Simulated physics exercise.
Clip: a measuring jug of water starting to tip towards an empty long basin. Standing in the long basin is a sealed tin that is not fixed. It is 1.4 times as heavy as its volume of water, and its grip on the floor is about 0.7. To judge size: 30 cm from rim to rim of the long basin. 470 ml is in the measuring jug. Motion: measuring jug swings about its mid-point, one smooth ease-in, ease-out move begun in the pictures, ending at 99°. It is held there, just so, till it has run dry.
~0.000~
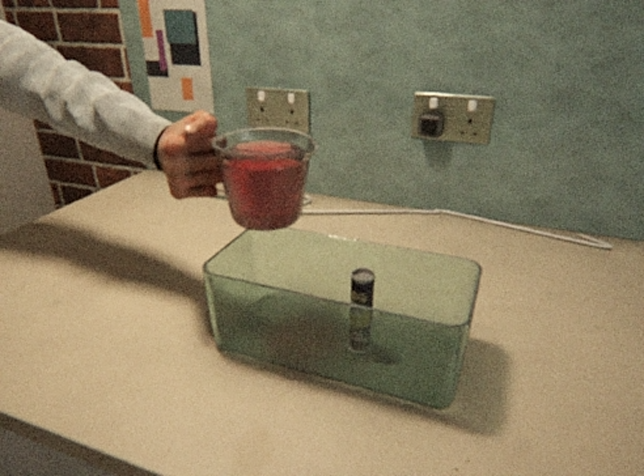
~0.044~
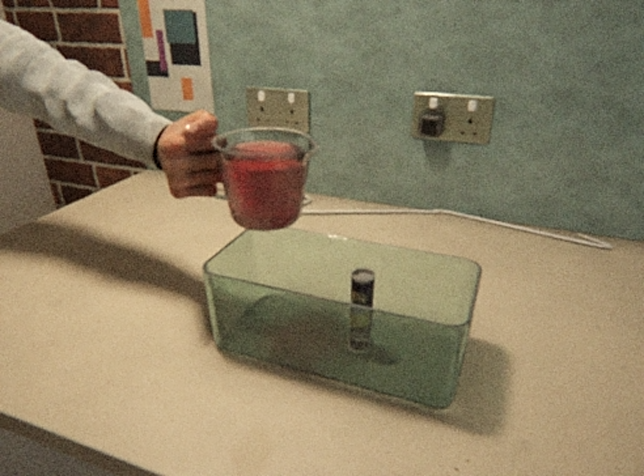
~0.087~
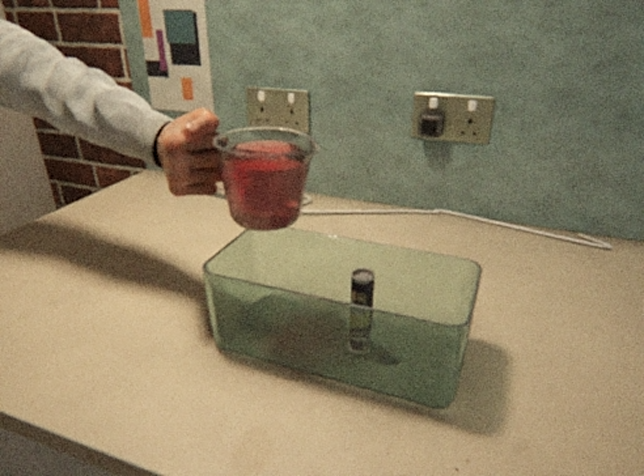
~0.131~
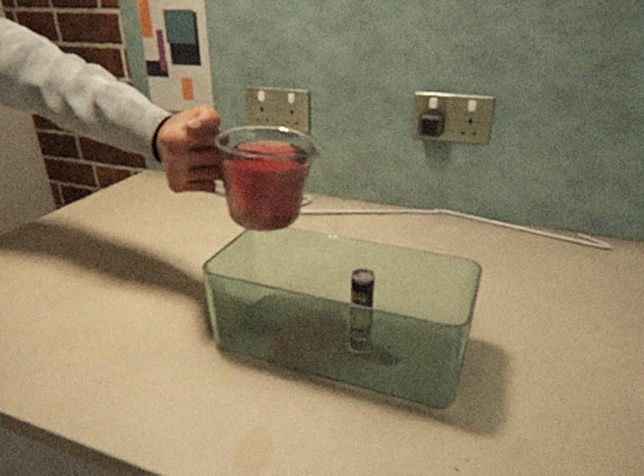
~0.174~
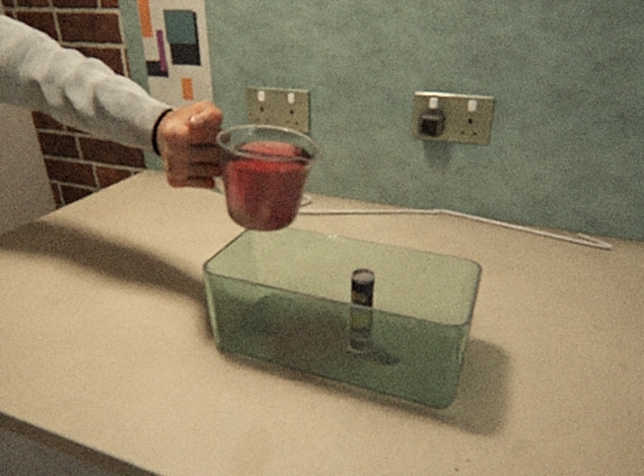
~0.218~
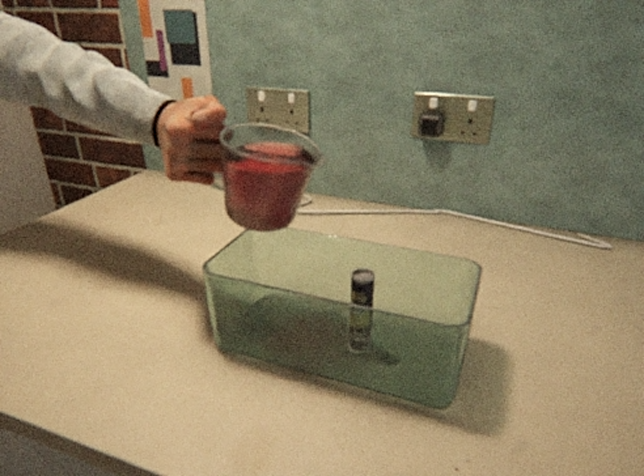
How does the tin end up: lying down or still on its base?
It ends up lying down.
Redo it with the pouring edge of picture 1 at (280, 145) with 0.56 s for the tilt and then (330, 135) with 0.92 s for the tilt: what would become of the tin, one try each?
First it stays on its base; then it tips over.
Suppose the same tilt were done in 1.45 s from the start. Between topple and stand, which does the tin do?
With that tilt, the tin tips.
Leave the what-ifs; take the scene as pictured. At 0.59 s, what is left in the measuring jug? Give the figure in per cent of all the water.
Near 68 in a hundred.
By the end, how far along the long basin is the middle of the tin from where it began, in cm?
Roughly 6.5 cm.
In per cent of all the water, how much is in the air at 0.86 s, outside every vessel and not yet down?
Around 10 percent of the liquid.
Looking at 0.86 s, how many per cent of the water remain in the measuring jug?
Share remaining: Approx. 14 %.
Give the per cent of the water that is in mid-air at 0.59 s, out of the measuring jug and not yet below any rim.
Estimate: Some 20 % of the total.
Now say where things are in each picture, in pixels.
It leans 0°; its right rim is at (317, 148); the water meets the walls at (229, 147) and (307, 157); the long basin's rim runs from (229, 246) to (476, 294); the tin's top is at (363, 278), in the first picture.
It leans 1°; its right rim is at (317, 149); the water meets the walls at (229, 147) and (307, 157), in the second picture.
It leans 2°; its right rim is at (318, 150); the water meets the walls at (229, 147) and (308, 158), in the third picture.
It leans 4°; its right rim is at (320, 153); the water meets the walls at (230, 147) and (309, 158), in the fourth picture.
It leans 8°; its right rim is at (322, 157); the water meets the walls at (232, 148) and (311, 159), in the fifth picture.
It leans 12°; its right rim is at (324, 162); the water meets the walls at (234, 148) and (315, 161), in the sixth picture.
After 0.59 s the tilt is 67° and 68 per cent is still to pour; the tin stands where it began.
After 0.86 s the tilt is 97° and 15 per cent is still to pour; the tin stands where it began.
After 1.15 s the tilt is 99° and 1 per cent is still to pour; the tin lies on its side.
After 1.46 s the tilt is 99° and 0 per cent is still to pour; the tin lies on its side.
In the end the tin lies on its side.
